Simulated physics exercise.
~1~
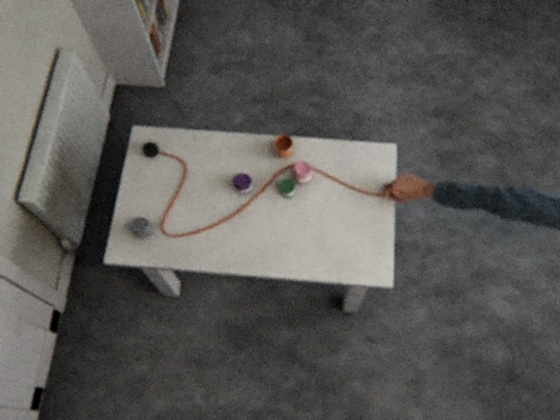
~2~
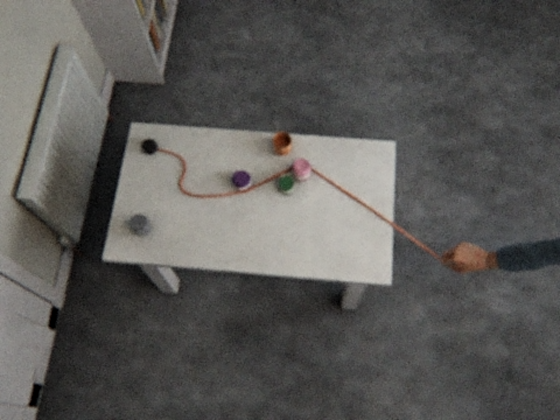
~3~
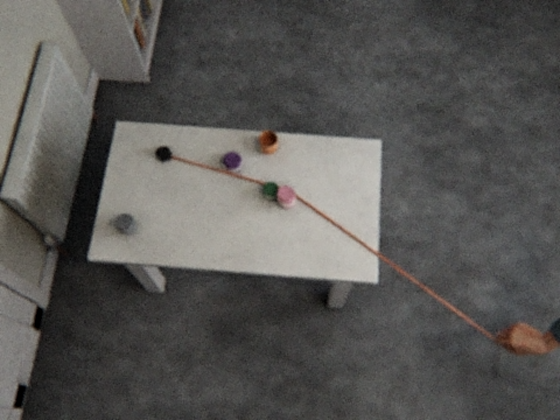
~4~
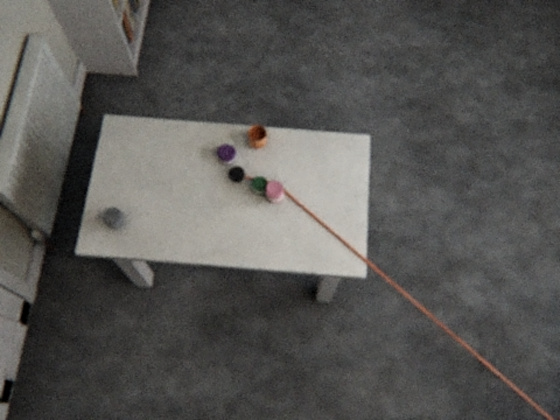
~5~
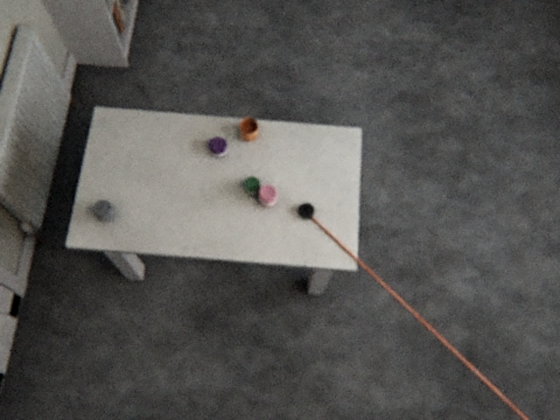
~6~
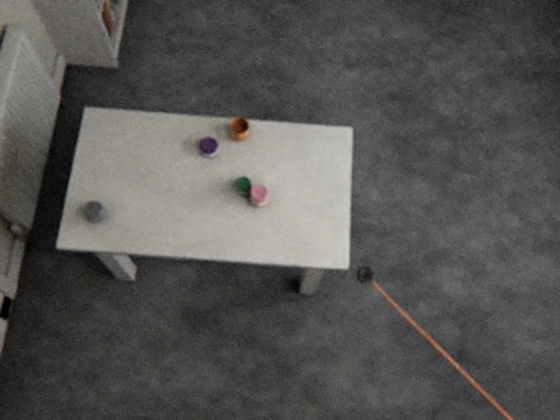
The footage shows a hand pulling an orange cord attached to a small black object across a white table holding five small containers; the cord tightens, shifting the purple, pink and green ones, and the black object slides past them and off the table's lower right edge.
